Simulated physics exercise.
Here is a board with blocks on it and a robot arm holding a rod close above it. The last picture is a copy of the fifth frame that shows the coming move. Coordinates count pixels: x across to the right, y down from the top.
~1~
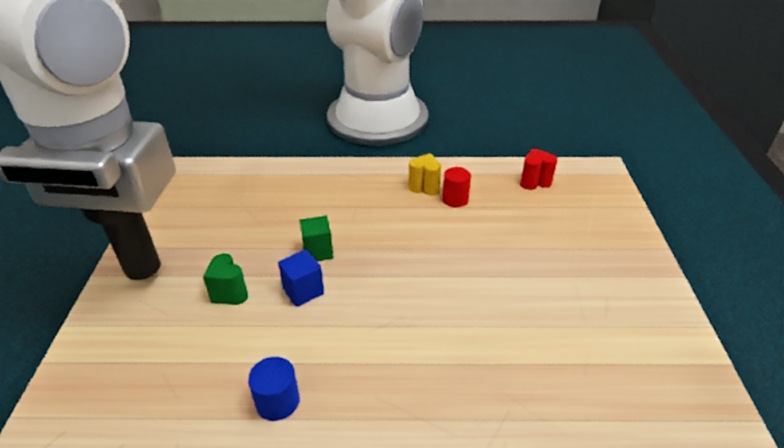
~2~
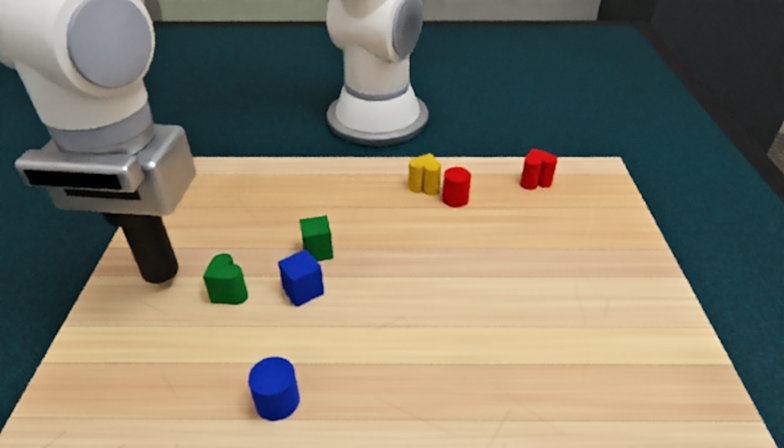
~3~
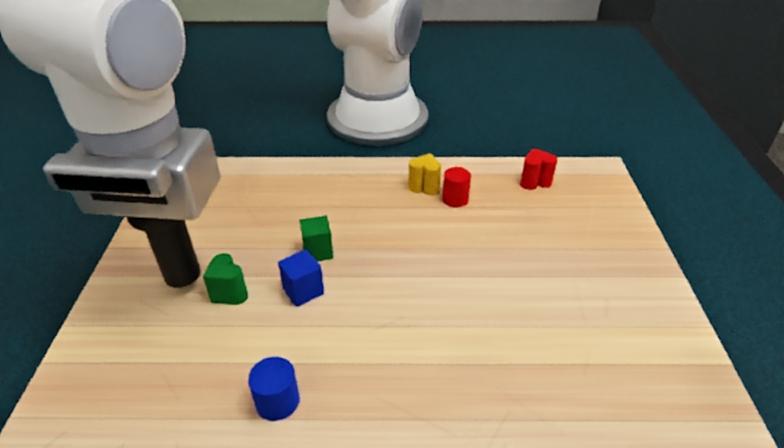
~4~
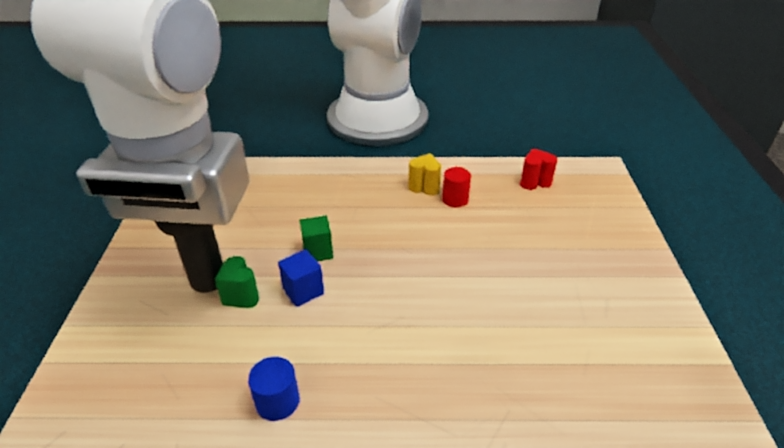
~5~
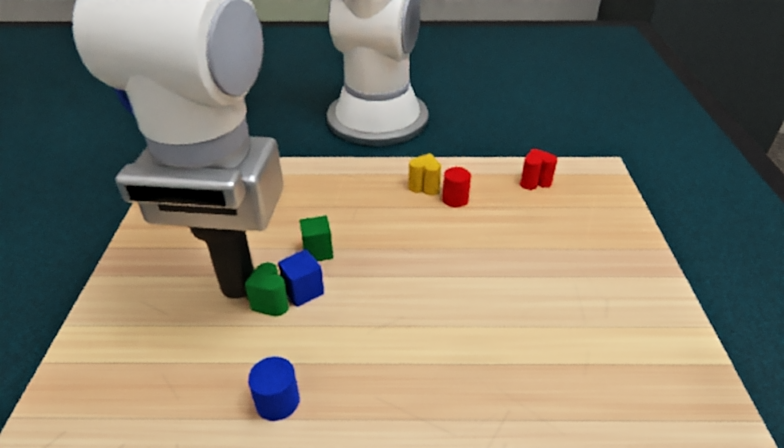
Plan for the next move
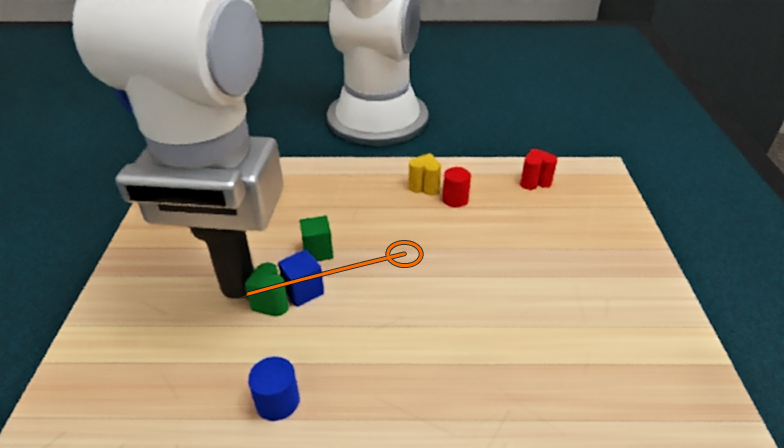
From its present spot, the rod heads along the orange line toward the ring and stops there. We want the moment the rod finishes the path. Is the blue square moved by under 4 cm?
No - that is not the case.
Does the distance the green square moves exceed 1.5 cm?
No - that is not the case.
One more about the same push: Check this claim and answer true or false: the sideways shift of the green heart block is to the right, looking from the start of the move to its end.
This is true.
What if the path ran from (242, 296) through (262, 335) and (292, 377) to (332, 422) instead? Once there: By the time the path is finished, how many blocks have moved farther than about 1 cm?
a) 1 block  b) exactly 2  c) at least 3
I'll go with b - exactly 2.
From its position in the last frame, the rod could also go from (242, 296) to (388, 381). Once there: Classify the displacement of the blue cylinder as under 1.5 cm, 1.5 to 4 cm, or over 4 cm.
Less than 1.5 cm.
Path on the board, from (242, 296) to (405, 254).
On the path given first. One third of the way, rod (297, 270); green heart block (299, 278), turned 40° clockwise; blue square (331, 261).
Two thirds of the way, rod (354, 256); green heart block (299, 278), turned 40° clockwise; blue square (362, 263), turned 20° clockwise.
At the end, rod (405, 244); green heart block (299, 278), turned 40° clockwise; blue square (362, 263), turned 20° clockwise; green square in place.
